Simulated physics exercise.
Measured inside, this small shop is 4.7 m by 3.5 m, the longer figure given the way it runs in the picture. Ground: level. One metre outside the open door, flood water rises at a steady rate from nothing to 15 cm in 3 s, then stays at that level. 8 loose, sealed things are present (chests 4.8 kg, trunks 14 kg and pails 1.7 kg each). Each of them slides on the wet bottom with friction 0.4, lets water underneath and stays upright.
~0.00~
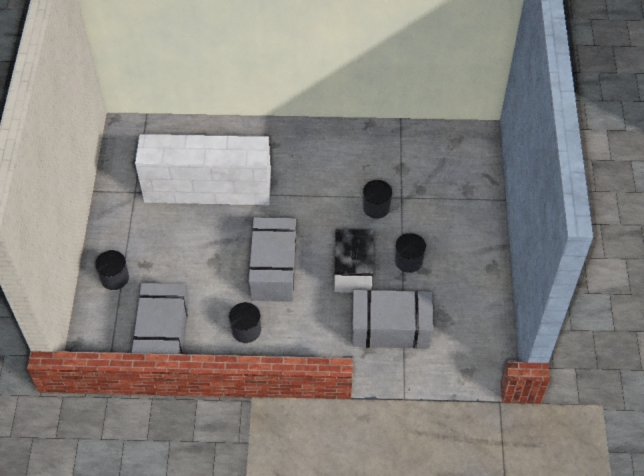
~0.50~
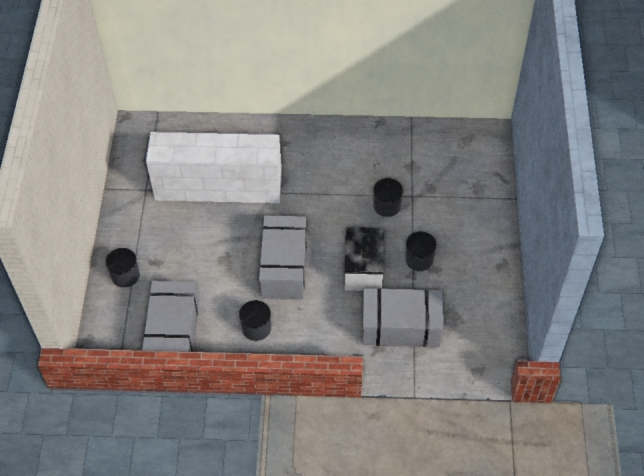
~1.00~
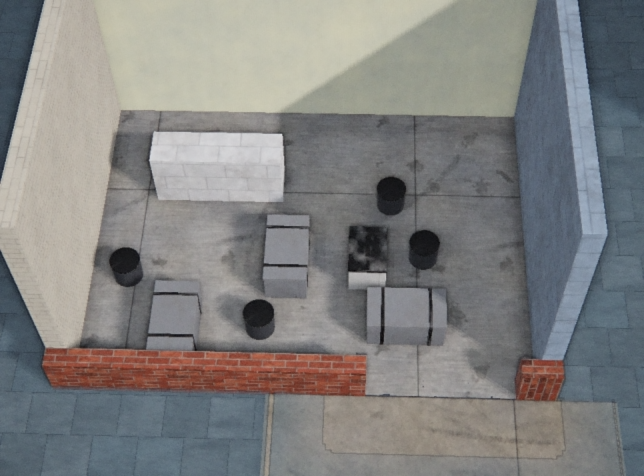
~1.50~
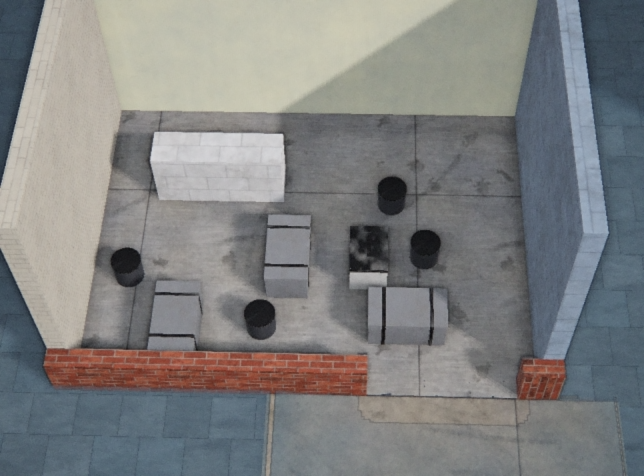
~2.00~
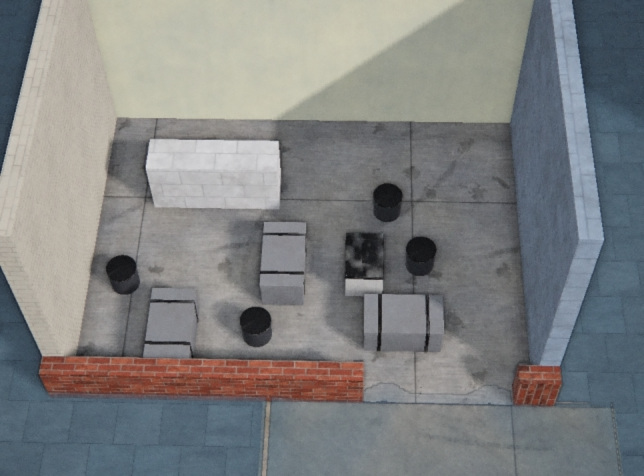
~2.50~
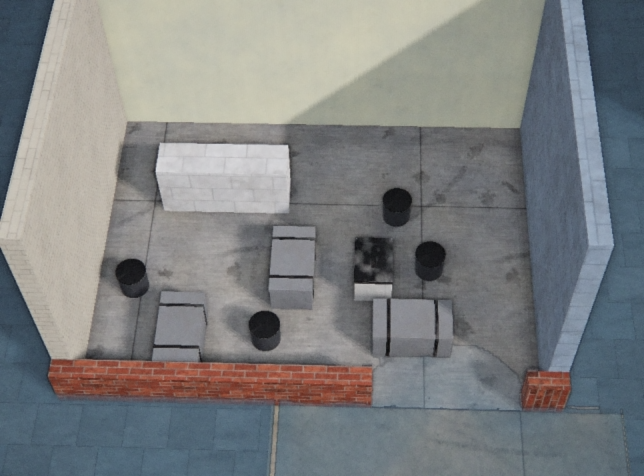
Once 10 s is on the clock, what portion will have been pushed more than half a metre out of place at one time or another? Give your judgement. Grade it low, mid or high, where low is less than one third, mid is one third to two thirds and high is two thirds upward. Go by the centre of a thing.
Grade: Mid.
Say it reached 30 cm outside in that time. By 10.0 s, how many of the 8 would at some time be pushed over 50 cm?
In that case 8 of them.
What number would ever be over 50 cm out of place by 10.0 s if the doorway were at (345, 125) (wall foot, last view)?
Then 7 of them would.
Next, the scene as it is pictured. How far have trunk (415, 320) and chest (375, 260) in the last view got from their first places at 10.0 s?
Respectively 250 and 300 centimetres.
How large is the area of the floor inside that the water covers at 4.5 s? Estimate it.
Roughly 5.5 m2.
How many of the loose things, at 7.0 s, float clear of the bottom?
I get 4.
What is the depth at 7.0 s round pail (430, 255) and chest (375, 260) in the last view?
Depths: Near 9 cm, then near 6 cm.
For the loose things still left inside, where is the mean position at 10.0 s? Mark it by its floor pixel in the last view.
(224, 227).
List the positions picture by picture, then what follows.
A chest at (354, 251) rests on the ground; a trunk at (393, 310) rests on the ground; water covers 0.0 m2; 0 of 8 have shifted, in the first picture.
A chest at (364, 249), on the bottom; a trunk at (403, 308) rests on the ground; 0.0 m2 under water; 0 of 8 have shifted, in the second picture.
A chest at (368, 248), on the bottom; a trunk at (407, 307), on the bottom; water covers 0.0 m2; 0 of 8 have shifted, in the third picture.
A chest at (369, 248) rests on the ground; a trunk at (408, 307) rests on the ground; 0.0 m2 under water; 0 of 8 have shifted, in the fourth picture.
A chest at (365, 255), on the bottom; a trunk at (404, 314) rests on the ground; 0.0 m2 under water; 0 of 8 have shifted, in the fifth picture.
A chest at (374, 259), on the bottom; a trunk at (413, 318), on the bottom; 0.5 m2 under water; 0 of 8 have shifted, in the sixth picture.
After 3.5 s 0 of 8 are over 50 cm from their spots; 0 afloat.
After 4.5 s 1 of 8 are over 50 cm from their spots; 0 afloat.
After 7.0 s 4 of 8 are over 50 cm from their spots; 4 afloat.
After 10.0 s 4 of 8 are over 50 cm from their spots, and 4 have been at some point; 4 afloat.
